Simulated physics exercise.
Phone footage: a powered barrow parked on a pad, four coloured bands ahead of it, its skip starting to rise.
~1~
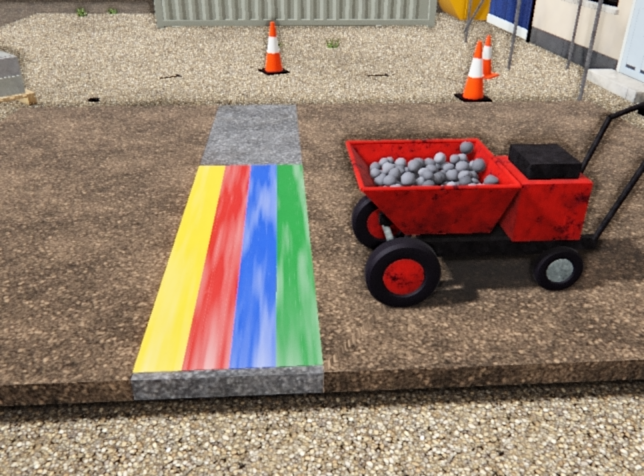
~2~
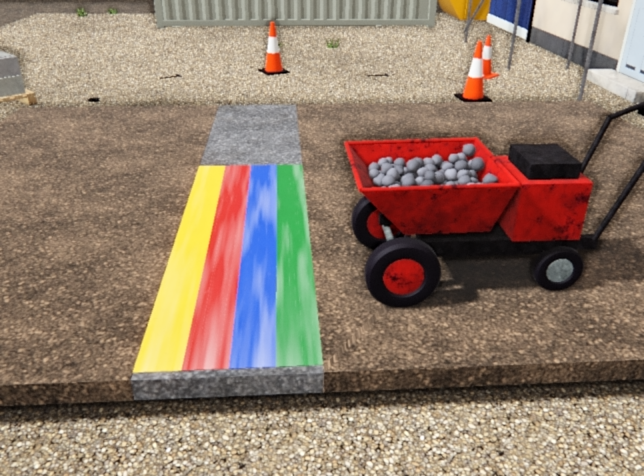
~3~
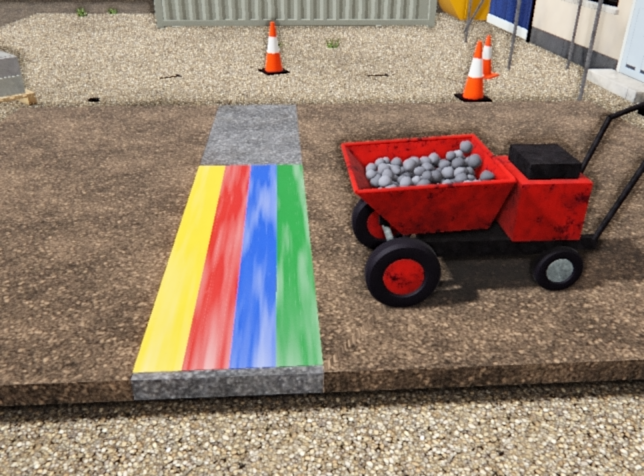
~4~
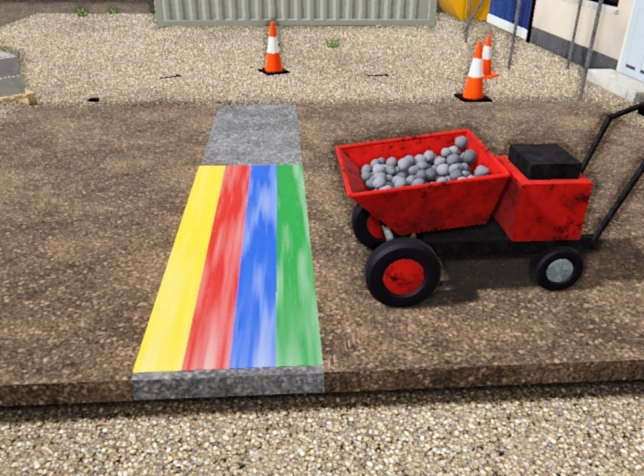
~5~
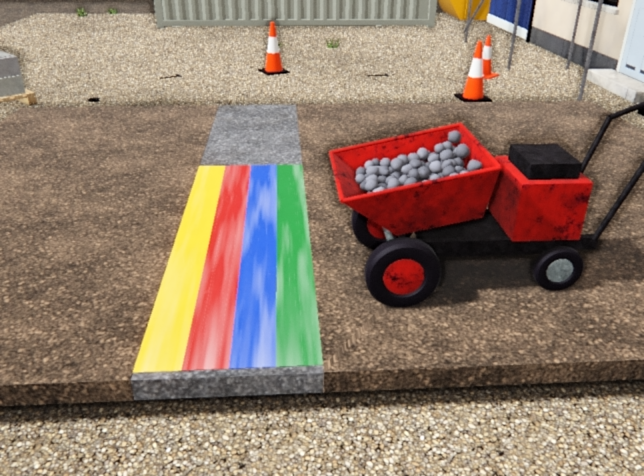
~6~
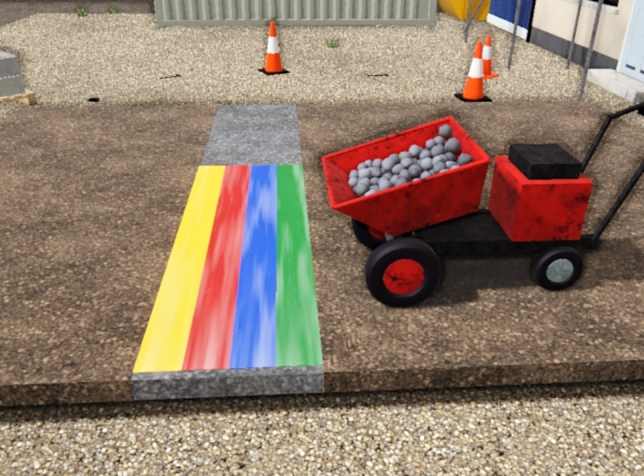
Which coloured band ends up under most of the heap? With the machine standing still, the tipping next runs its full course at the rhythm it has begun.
The blue one.
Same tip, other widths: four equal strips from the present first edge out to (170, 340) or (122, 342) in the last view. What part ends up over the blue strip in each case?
The first case gives around 30 %, the second around 30 %.
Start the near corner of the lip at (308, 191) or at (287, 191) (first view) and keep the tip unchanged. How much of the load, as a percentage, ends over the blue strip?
10 %, then 0 %.
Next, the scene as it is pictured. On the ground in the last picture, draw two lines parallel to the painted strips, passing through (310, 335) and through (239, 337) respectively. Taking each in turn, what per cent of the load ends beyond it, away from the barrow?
The first comes to 80 per cent, the second to 40 per cent.
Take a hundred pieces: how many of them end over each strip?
In per cent, approximately: Green 15, blue 30, red 20, yellow 5.
Shortly afterwards, skip tipped steeply; the whole lot in the skip.
Next, skip tipped right over; near two thirds in the skip; a little over the green strip; near a quarter over the blue strip; only a few over the red strip.
Some moments later, skip tipped right over; near a quarter in the skip; a little over the green strip; near a third over the blue strip; near a quarter over the red strip; a little over the yellow strip; a little off the paint.
In the end, skip tipped right over; near a quarter in the skip; a little over the green strip; near a third over the blue strip; near a quarter over the red strip; a little over the yellow strip; a little off the paint.
